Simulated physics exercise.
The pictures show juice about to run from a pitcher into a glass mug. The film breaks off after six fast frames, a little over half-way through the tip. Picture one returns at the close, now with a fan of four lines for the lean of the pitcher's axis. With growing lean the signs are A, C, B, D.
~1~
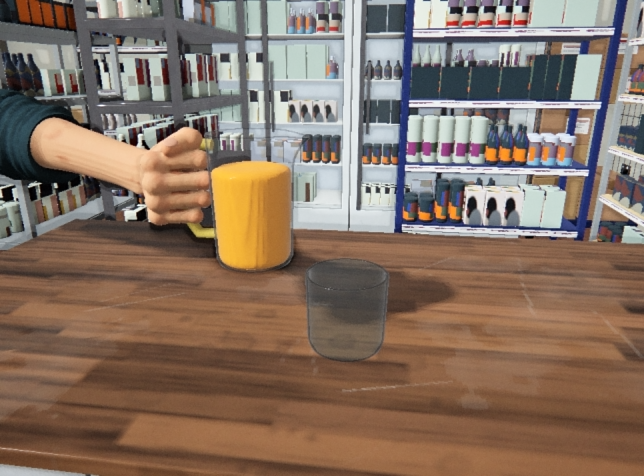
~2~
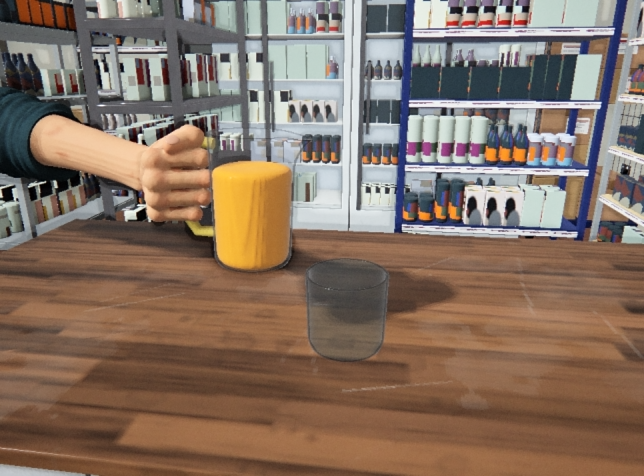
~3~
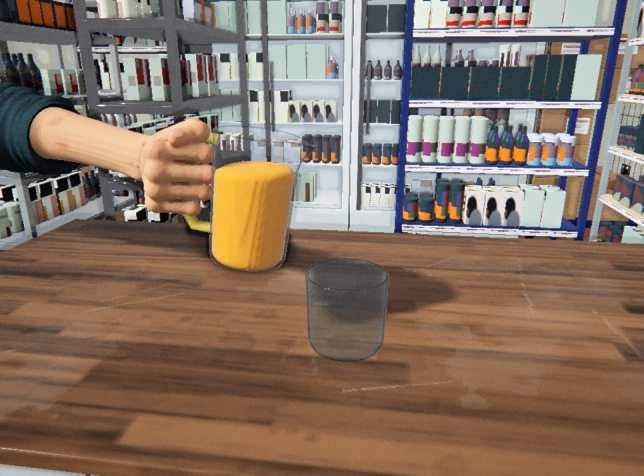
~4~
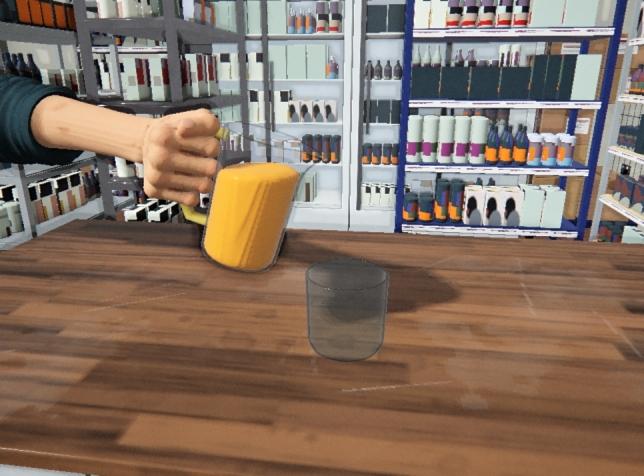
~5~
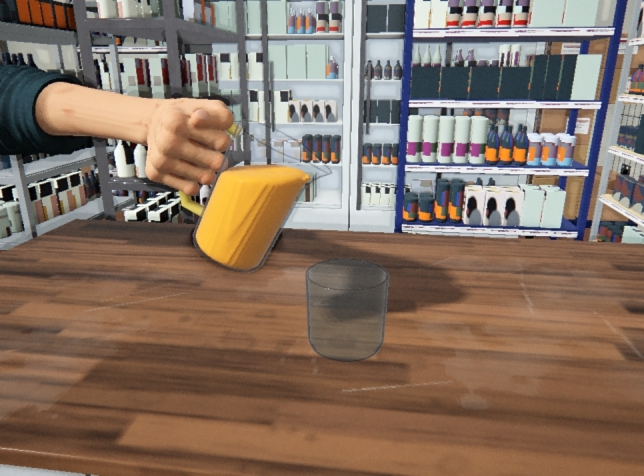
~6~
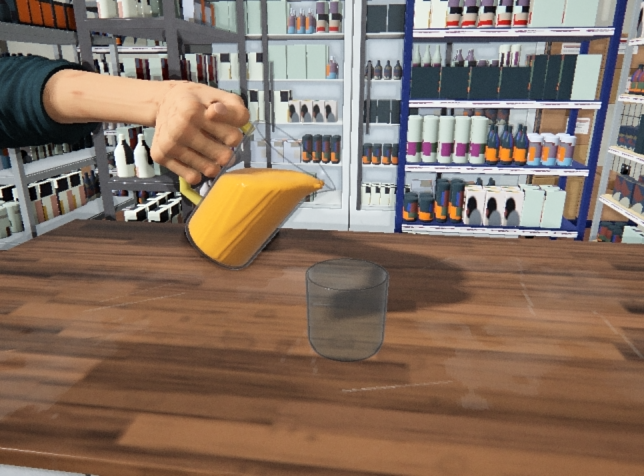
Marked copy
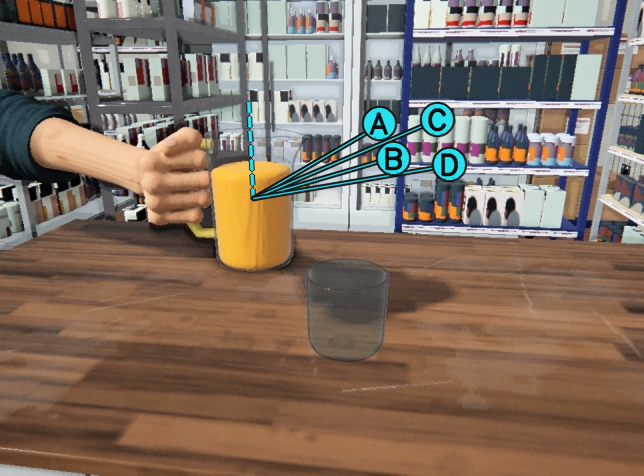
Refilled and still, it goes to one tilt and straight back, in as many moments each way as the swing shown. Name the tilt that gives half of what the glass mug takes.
I would pick line B.
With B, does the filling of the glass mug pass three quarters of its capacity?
No, less.
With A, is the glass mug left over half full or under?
Under.
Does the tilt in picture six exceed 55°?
No, it does not.
On the marked copy, A at (365, 133); B at (377, 162); C at (421, 126); D at (432, 168).
For line A, the glass mug ends with about 23 % of what it can hold.
For line B, the glass mug ends with about 49 % of what it can hold.
For line C, the glass mug ends with about 34 % of what it can hold.
For line D, the glass mug ends with about 65 % of what it can hold.
